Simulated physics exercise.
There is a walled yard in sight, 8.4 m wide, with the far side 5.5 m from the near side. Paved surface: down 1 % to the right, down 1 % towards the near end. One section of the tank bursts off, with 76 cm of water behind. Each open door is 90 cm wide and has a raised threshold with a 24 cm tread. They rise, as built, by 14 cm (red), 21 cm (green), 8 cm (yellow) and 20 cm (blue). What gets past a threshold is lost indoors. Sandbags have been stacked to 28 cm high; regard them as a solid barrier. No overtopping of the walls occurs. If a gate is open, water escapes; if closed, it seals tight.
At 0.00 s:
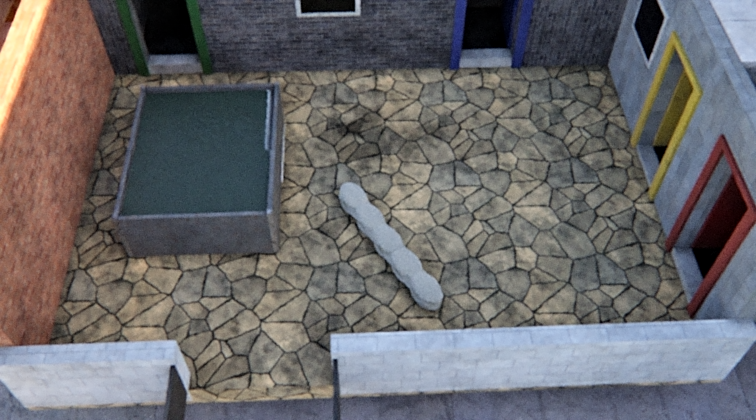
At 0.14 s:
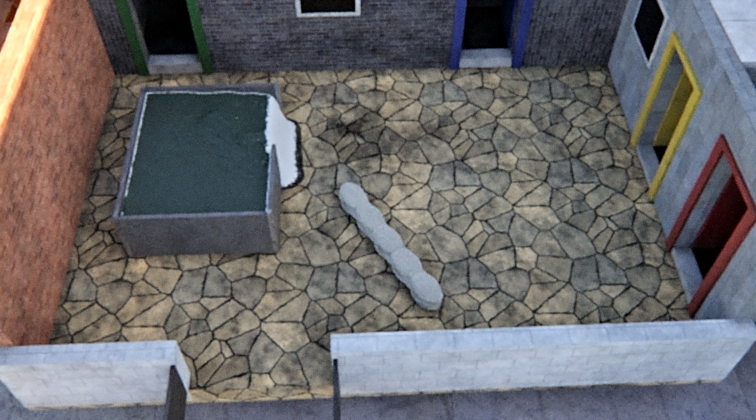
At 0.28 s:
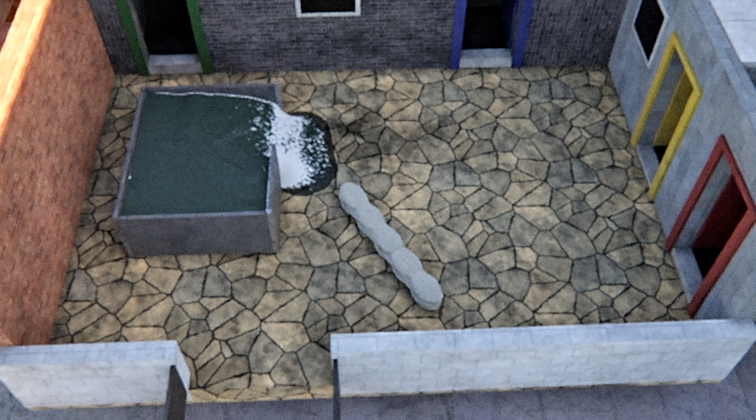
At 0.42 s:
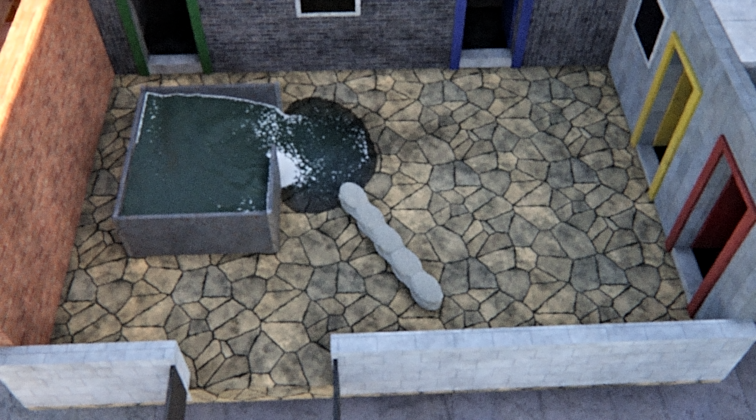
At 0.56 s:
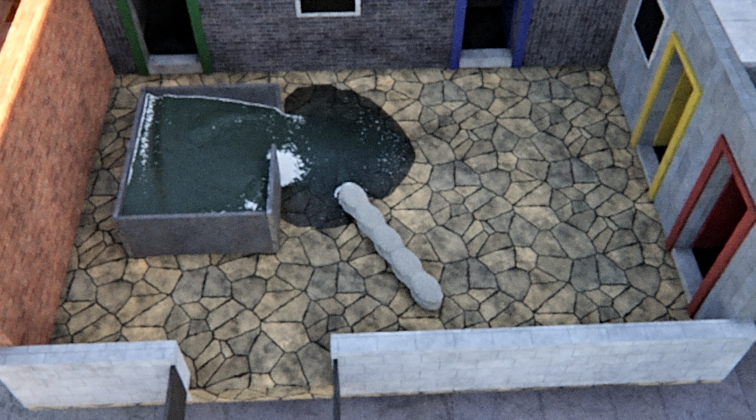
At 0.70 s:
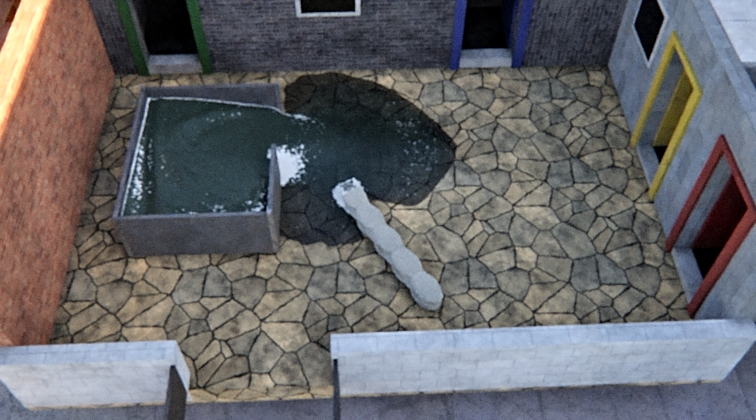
Dark water burst through the right side of a square tank in a walled yard, foamed white, then spread rightward across the stone paving in a widening pool and reached the upper end of the sandbags.
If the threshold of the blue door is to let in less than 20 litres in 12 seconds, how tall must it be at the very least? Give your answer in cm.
At the very least, close to 10.5 cm.
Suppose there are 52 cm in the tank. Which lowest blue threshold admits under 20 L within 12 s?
I'd say close to 5.5 cm.
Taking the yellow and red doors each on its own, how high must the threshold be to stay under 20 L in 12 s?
Close to 21 cm (yellow) and close to 18 cm (red).
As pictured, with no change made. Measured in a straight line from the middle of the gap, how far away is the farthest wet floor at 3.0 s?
Roughly 6.6 metres.
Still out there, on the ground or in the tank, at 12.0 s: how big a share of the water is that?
I'd say near 88 per cent is still there.
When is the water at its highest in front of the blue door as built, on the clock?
About 2.0 seconds.
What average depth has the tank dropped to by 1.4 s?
The average depth is some 52 cm.
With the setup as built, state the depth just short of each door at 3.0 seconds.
At the red door the depth is 15 cm, at green 0 cm, at yellow 25 cm and at blue 13 cm.
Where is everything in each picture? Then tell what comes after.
The tank at (203, 150) is whole and still, 76 cm deep; the blue door at (492, 20) is dry, in the first frame.
The front is at (299, 178), 0.3 m from the gap at (277, 142); 0.2 m2 of floor is wet, 76 cm left at the back, in the second frame.
The front is at (330, 174), 0.8 m from the gap at (277, 142); 1.0 m2 of floor is wet, 76 cm left at the back, in the third frame.
Water pours out at (278, 144) and has run 1.4 m, to (370, 170); about 9 cm deep outside, 75 cm at the back, in the fourth frame.
The front is at (408, 160), 2.0 m from the gap at (278, 144); 3.9 m2 of floor is wet, 67 cm left at the back, in the fifth frame.
The gap is at (278, 143), the front 2.7 m out at (450, 150); the back of the tank holds 63 cm; 1.6 m in a straight line remain to the blue door at (492, 20), in the sixth frame.
After 1.4 s water covers 35 % of the floor, deepest (38 cm) near (296, 145); 4 cm at the blue door, 0 litres in over its 20 cm threshold.
After 3.0 s water covers 55 % of the floor, deepest (41 cm) near (608, 83); 13 cm at the blue door, 0 litres in over its 20 cm threshold.
After 12.0 s water covers 90 % of the floor, deepest (16 cm) near (697, 354); 8 cm at the blue door, 0 litres in over its 20 cm threshold.
At the blue door as built, the water arrived by 1.4 s and peaked near 16 cm at 2.0 s.
Run again over the same 12 s with other heights there, 43 litres in over 8.5 cm, 12 litres over 11.5 cm. The limit of 20 litres is kept from about 10.5 cm up.
